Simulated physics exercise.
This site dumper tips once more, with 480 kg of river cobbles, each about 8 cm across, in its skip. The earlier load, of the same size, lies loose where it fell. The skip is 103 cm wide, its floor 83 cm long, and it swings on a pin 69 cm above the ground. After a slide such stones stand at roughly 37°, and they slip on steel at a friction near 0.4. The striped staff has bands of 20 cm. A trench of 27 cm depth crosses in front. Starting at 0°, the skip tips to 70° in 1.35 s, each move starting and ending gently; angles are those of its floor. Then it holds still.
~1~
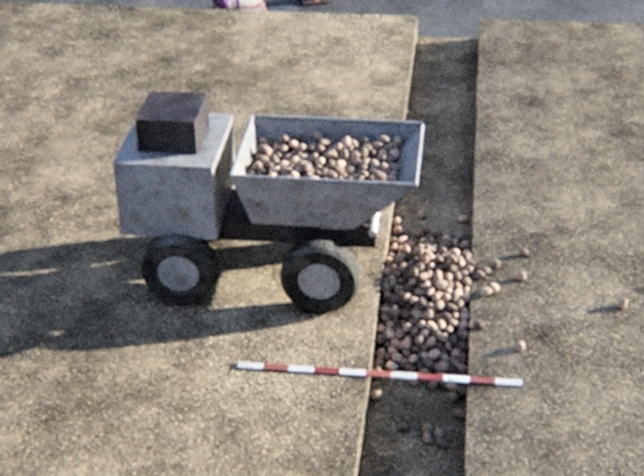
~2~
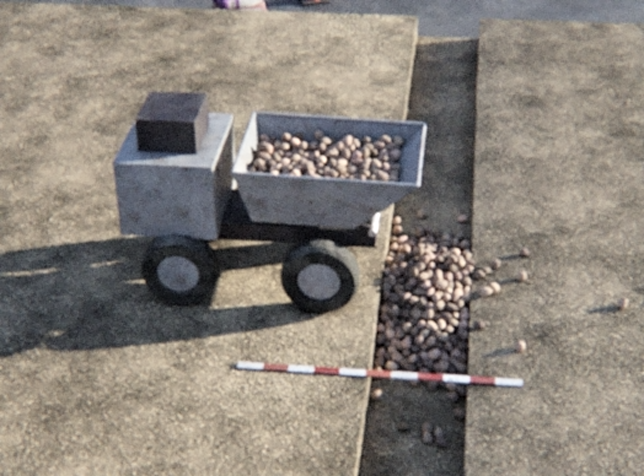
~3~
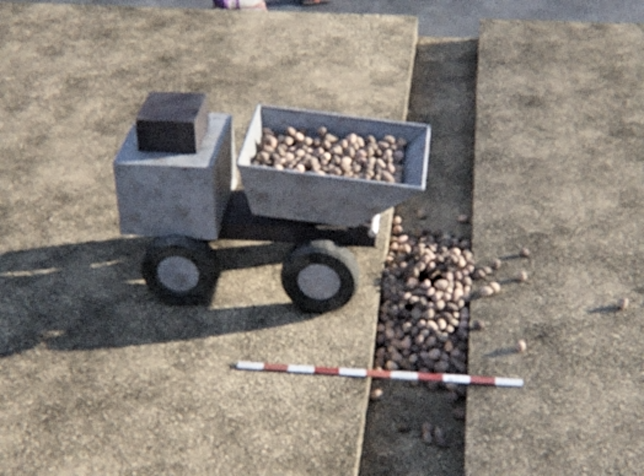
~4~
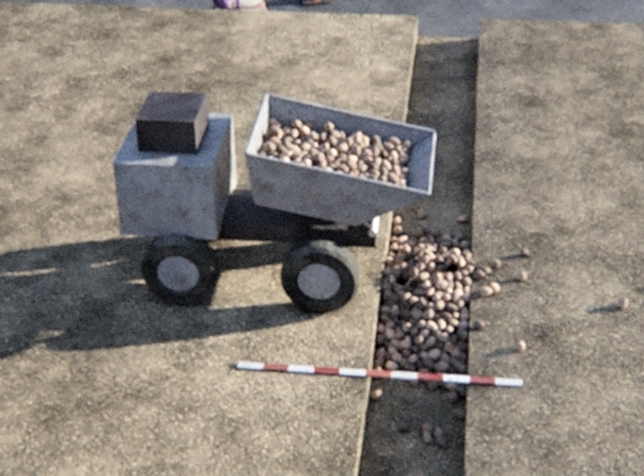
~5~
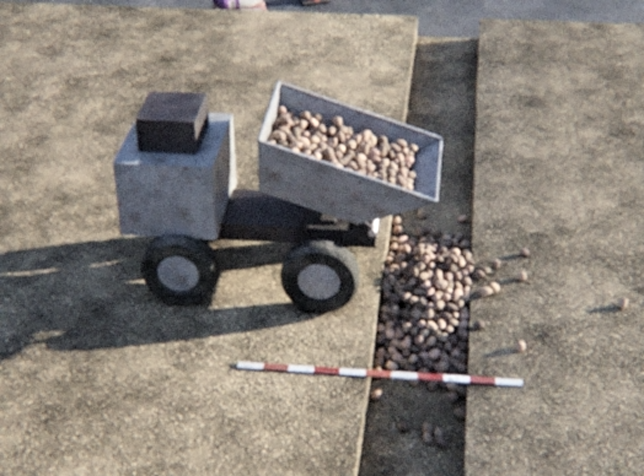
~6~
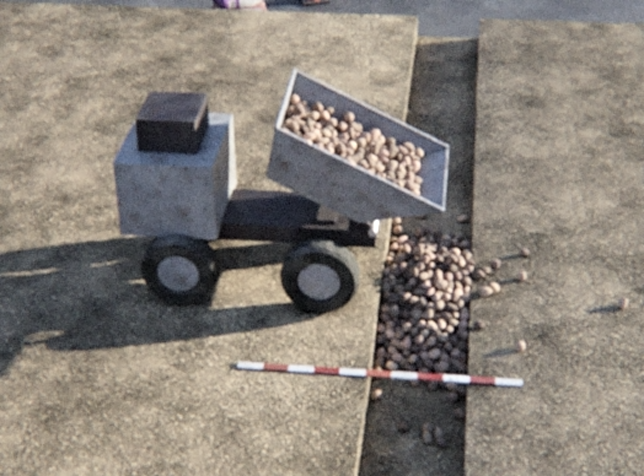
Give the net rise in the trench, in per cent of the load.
Roughly 9 per cent of a load more.
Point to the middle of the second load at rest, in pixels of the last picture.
Around (523, 283).
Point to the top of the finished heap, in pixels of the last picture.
Near (504, 261).
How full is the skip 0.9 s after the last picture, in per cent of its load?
About 75 per cent.
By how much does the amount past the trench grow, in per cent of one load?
Near 90 parts in a hundred.
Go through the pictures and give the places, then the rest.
In the first frame, the skip is at 0°, its lip at (417, 185); the top of the load is at (349, 152). The earlier load is highest near (434, 271), 8 cm above ground level, 98 % in the trench, 2 % past the trench.
In the second frame, the skip is at 1°, its lip at (419, 186); the top of the load is at (344, 150).
In the third frame, the skip is at 5°, its lip at (423, 190); the top of the load is at (319, 142).
In the fourth frame, the skip is at 11°, its lip at (430, 195); the top of the load is at (277, 133).
The fifth frame shows lip at (437, 202), floor tilted 19°, highest stones at (286, 122).
The sixth frame shows lip at (443, 211), floor tilted 27°, highest stones at (299, 112).
Then, 0.4 s after the last picture the floor is at 59°; in per cent of one load, 100 in the skip, 98 in the trench, 2 past the trench; the foremost stones are at (518, 286).
Then, 0.9 s after the last picture the floor is at 70°; in per cent of one load, 75 in the skip, 103 in the trench, 22 past the trench; the foremost stones are at (531, 293).
Then, 1.2 s after the last picture the floor is at 70°; in per cent of one load, 28 in the skip, 103 in the trench, 68 past the trench; the foremost stones are at (598, 287).
Then, 3.8 s after the last picture the floor is at 70°; in per cent of one load, 0 in the skip, 107 in the trench, 93 past the trench; the foremost stones are past the picture's edge. Net gain in the trench, 9.
